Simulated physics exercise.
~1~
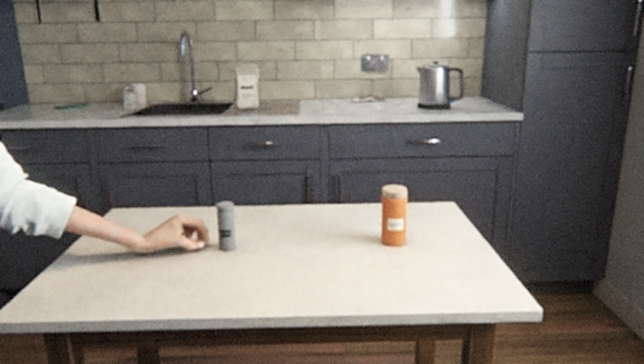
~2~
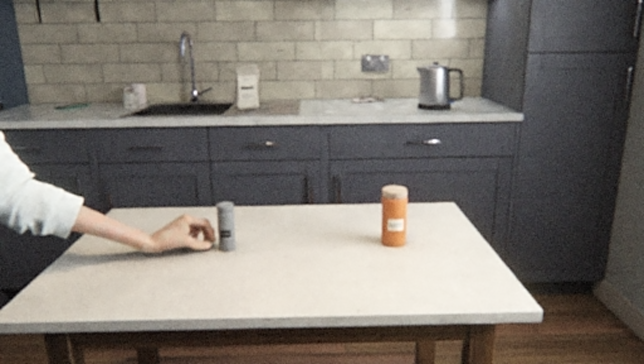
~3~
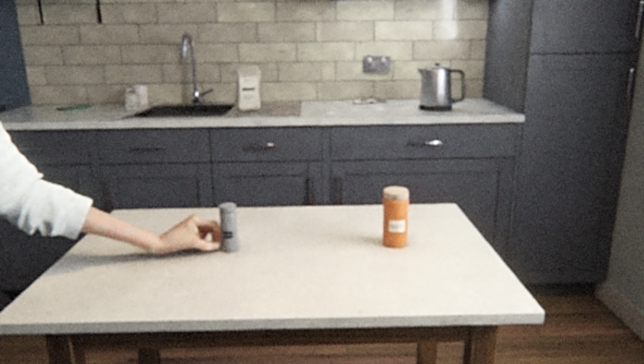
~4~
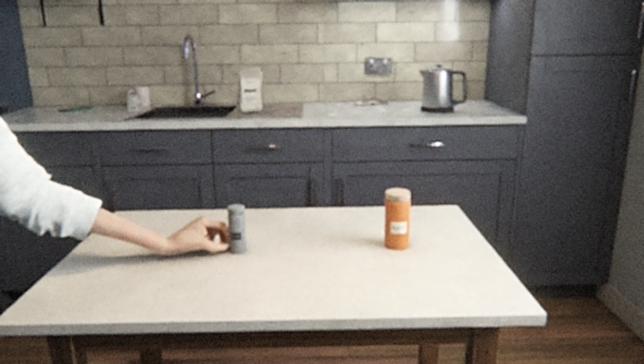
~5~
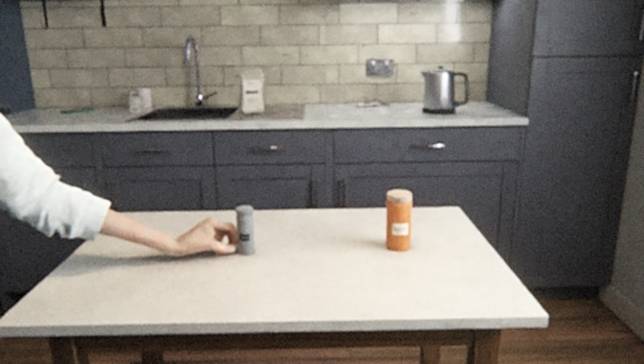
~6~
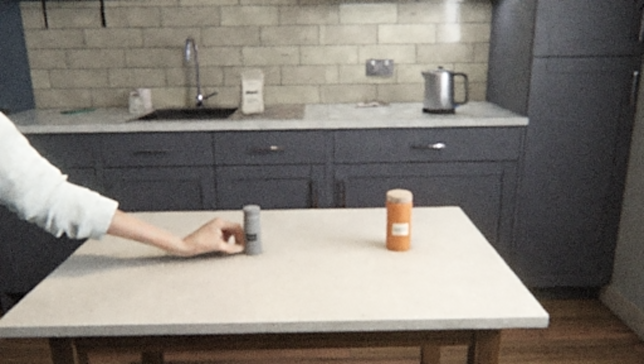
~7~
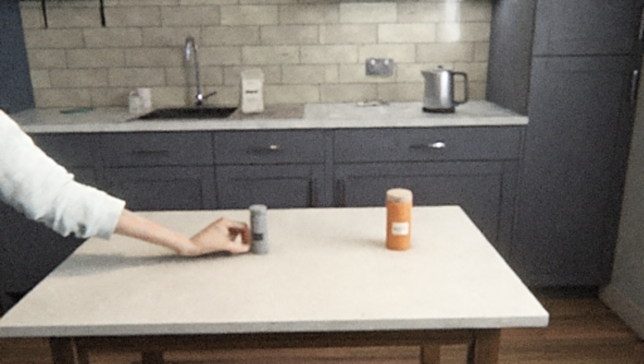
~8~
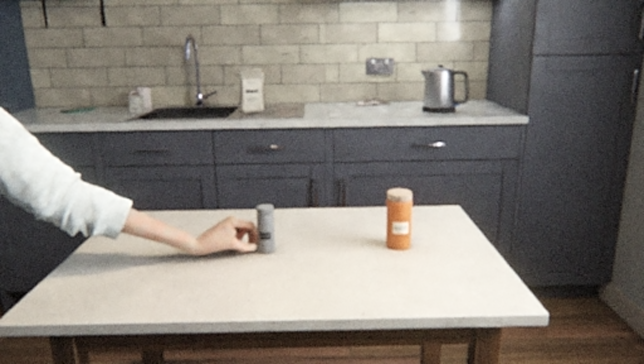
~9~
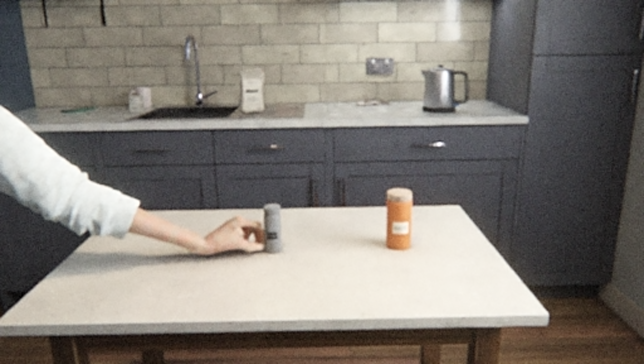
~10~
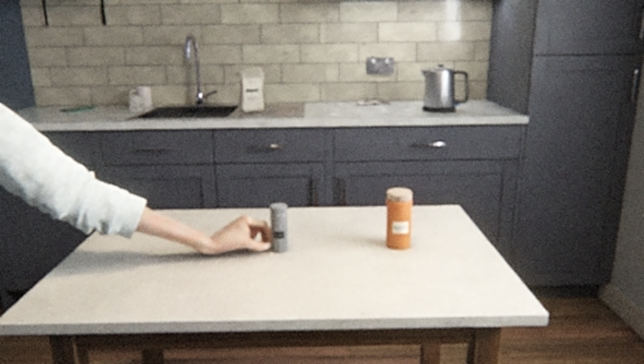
A small grey shaker slid slowly to the right across a pale kitchen table as a hand reaching in from the left pushed it along. It stayed upright and ended nearer the orange jar, which never moved, with the fingers still beside it.
